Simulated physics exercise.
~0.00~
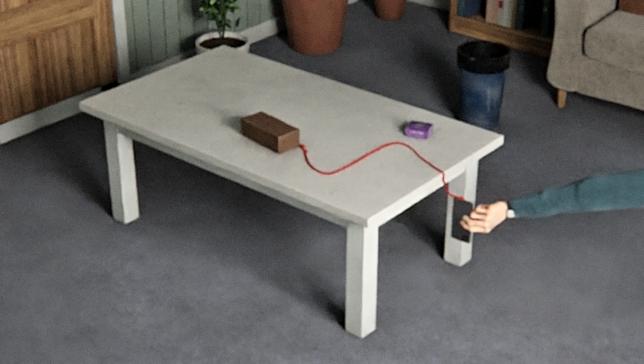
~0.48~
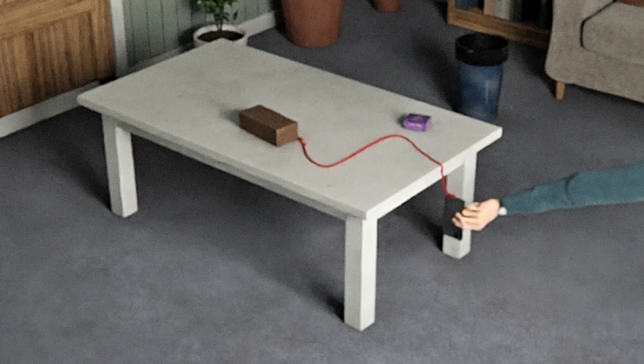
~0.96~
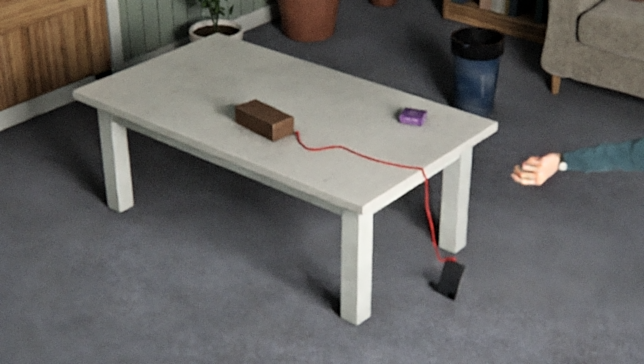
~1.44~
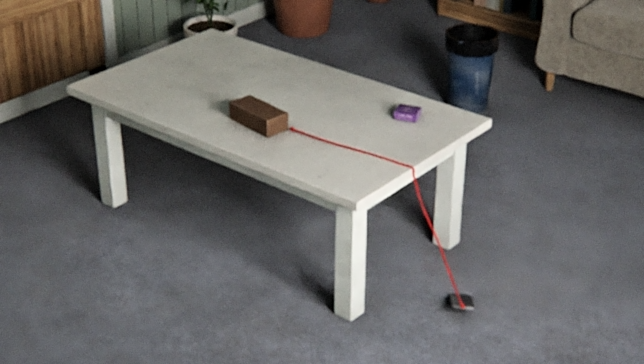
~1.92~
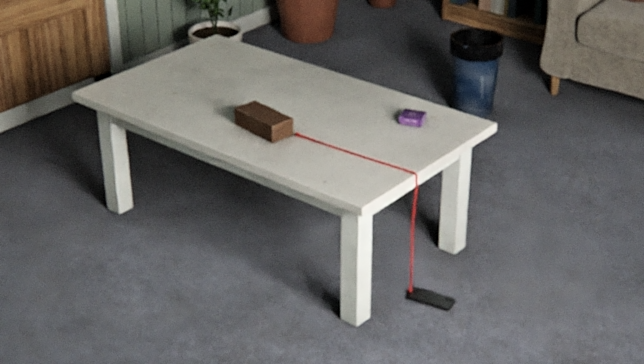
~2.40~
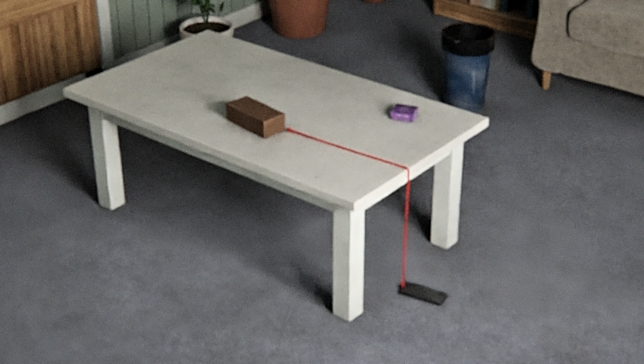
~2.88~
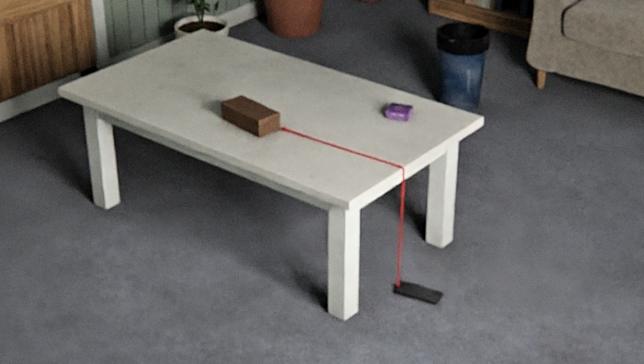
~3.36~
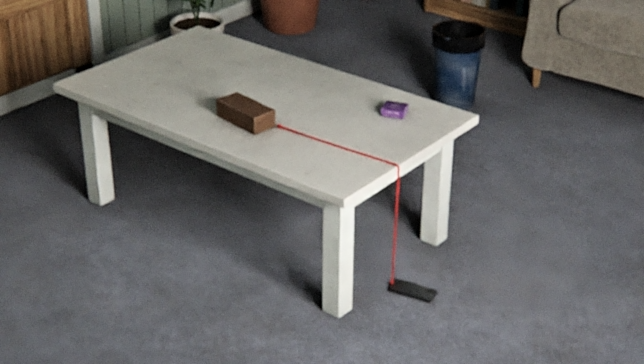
A dark grey phone, tied to a red shoelace, is held by a hand beside the right end of a pale table. The shoelace curves loosely across the tabletop to a brown brick, with a small purple box standing nearby. The hand lets go and draws back out of view to the right, and the phone drops, pulling the slack out of the lace. It reaches the floor, tips over and shifts a little to the left. Finally it lies flat on the carpet, the lace stretched over the table edge, while the brick and purple box remain in place.
